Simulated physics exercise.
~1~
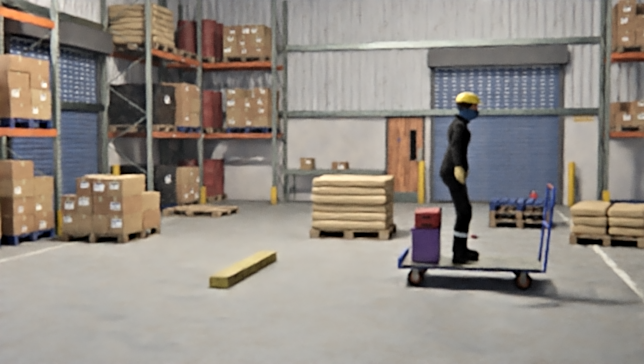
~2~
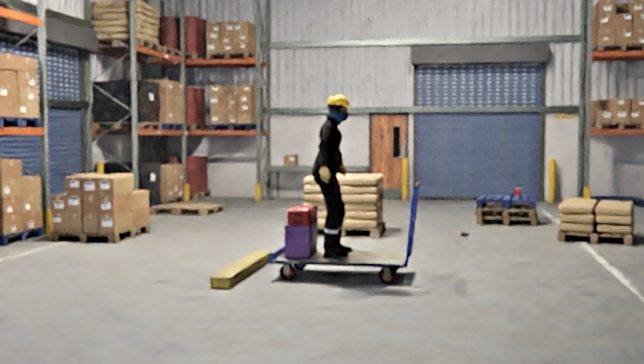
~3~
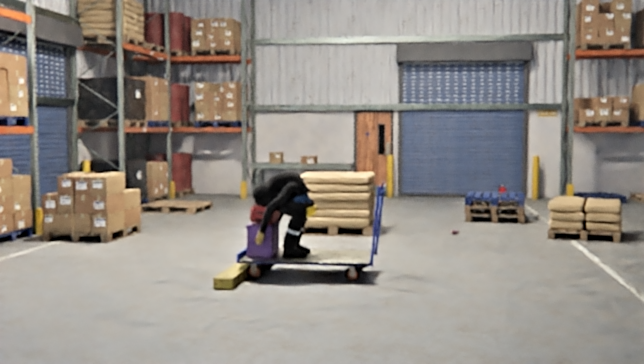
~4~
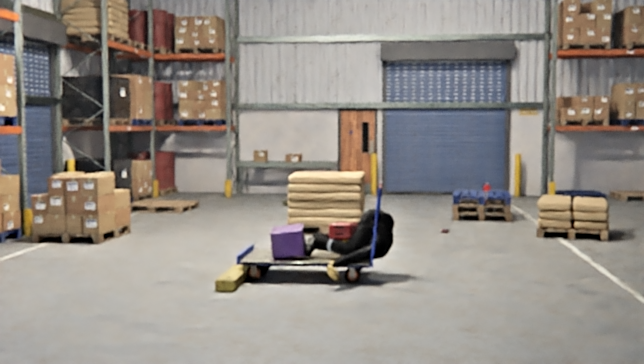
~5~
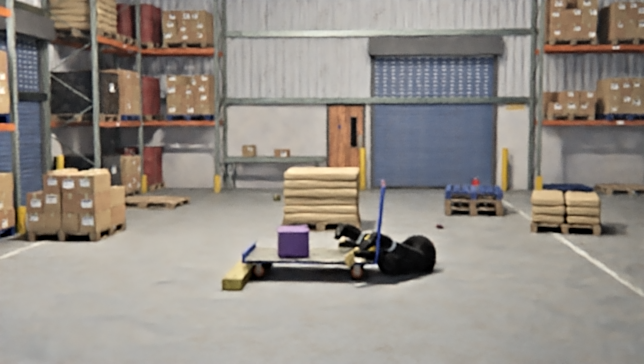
At first, a figure in dark clothes and a yellow helmet stands on a flat trolley in a warehouse, behind a purple box with a red case on top, as it rolls left toward a yellow beam on the floor. The trolley reaches the beam and stops against it. The figure folds forward over the load, head down and the red case tilting. Then the figure drops back to the right, with the red case overturned beside it and the purple box tipped on its side. Finally, the figure lies slumped low by the blue handle, the purple box still on the deck and the red case out of sight.
